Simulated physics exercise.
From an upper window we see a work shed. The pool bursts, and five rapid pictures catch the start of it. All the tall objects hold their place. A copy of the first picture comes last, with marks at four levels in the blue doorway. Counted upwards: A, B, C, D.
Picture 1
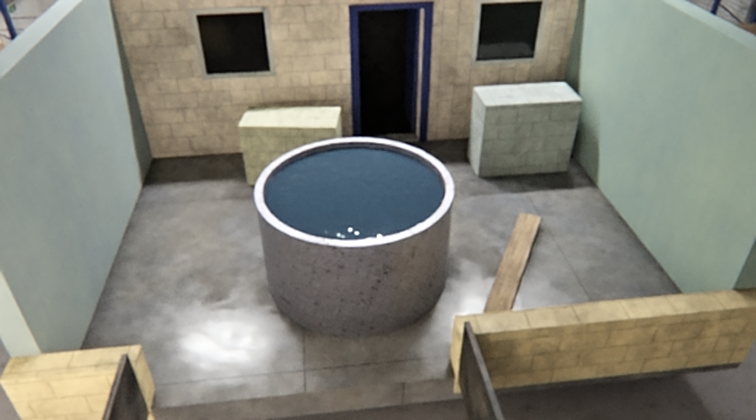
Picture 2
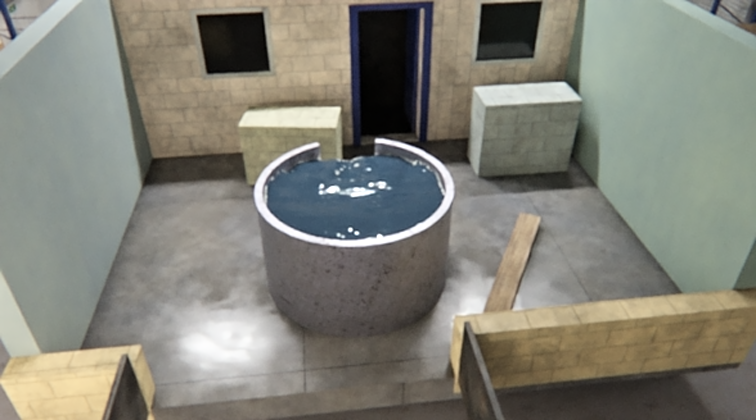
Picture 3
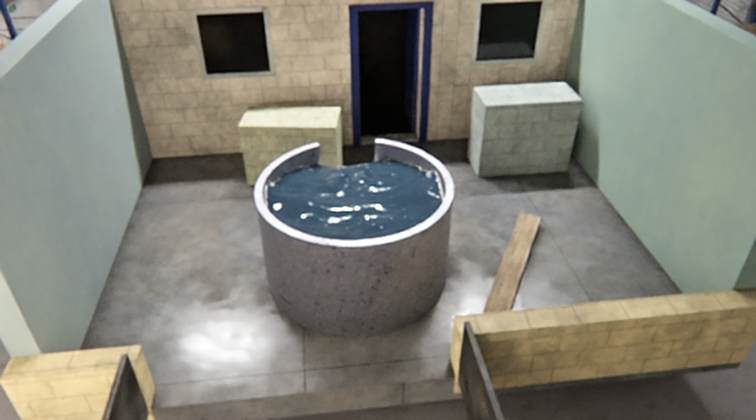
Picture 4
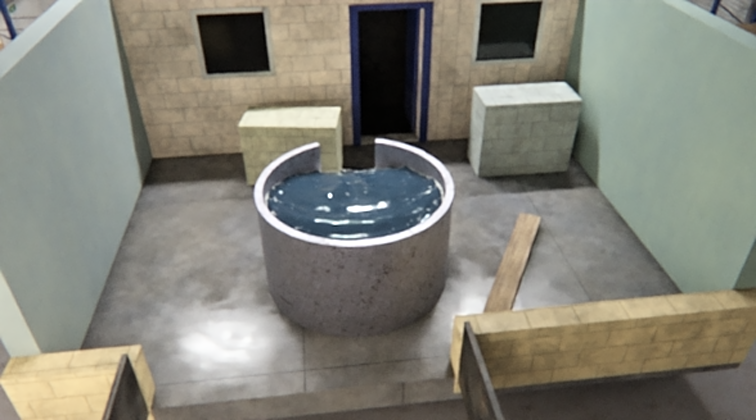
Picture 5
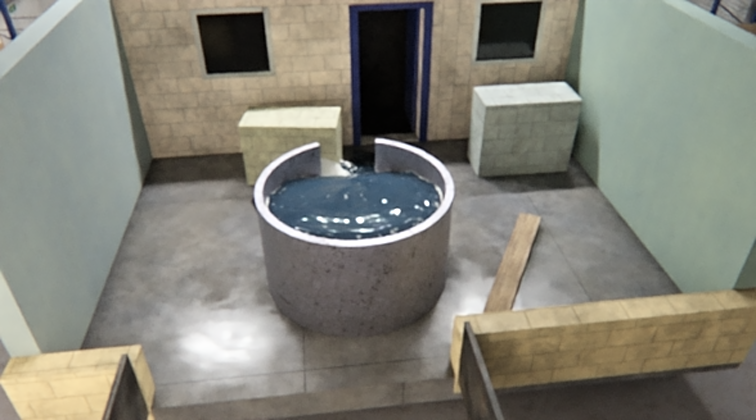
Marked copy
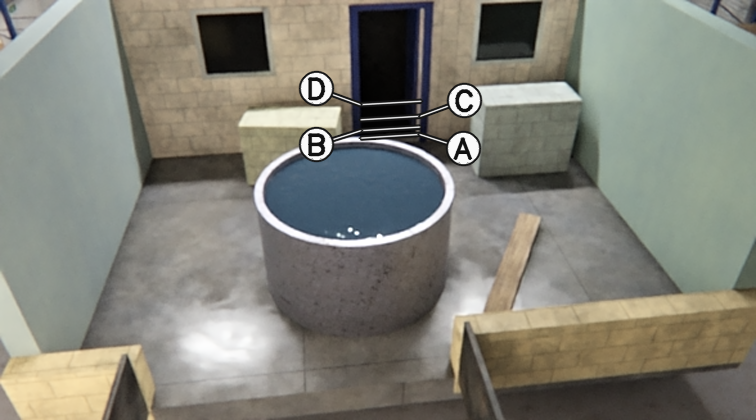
In a work shed with a blue doorway, a round grey pool brimming with still water loses a section of its back rim; the water ripples and glints, sinking slightly as it flows through the gap at the rear.
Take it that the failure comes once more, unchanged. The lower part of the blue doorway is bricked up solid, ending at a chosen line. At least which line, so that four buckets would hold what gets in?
Use height C.
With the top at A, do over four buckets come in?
Yes.
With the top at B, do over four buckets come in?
Yes.
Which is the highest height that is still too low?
Height B.
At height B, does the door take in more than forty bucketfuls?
No.
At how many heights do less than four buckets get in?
Two of them.
In white, A at (390, 136); B at (390, 128); C at (390, 118); D at (390, 102); from the bottom up A, B, C, D.
Choosing A, dozens of bucketfuls pour in.
Choosing B, some 20 bucketfuls get in.
Choosing C, a bucket or two gets in.
Choosing D, nothing gets over.
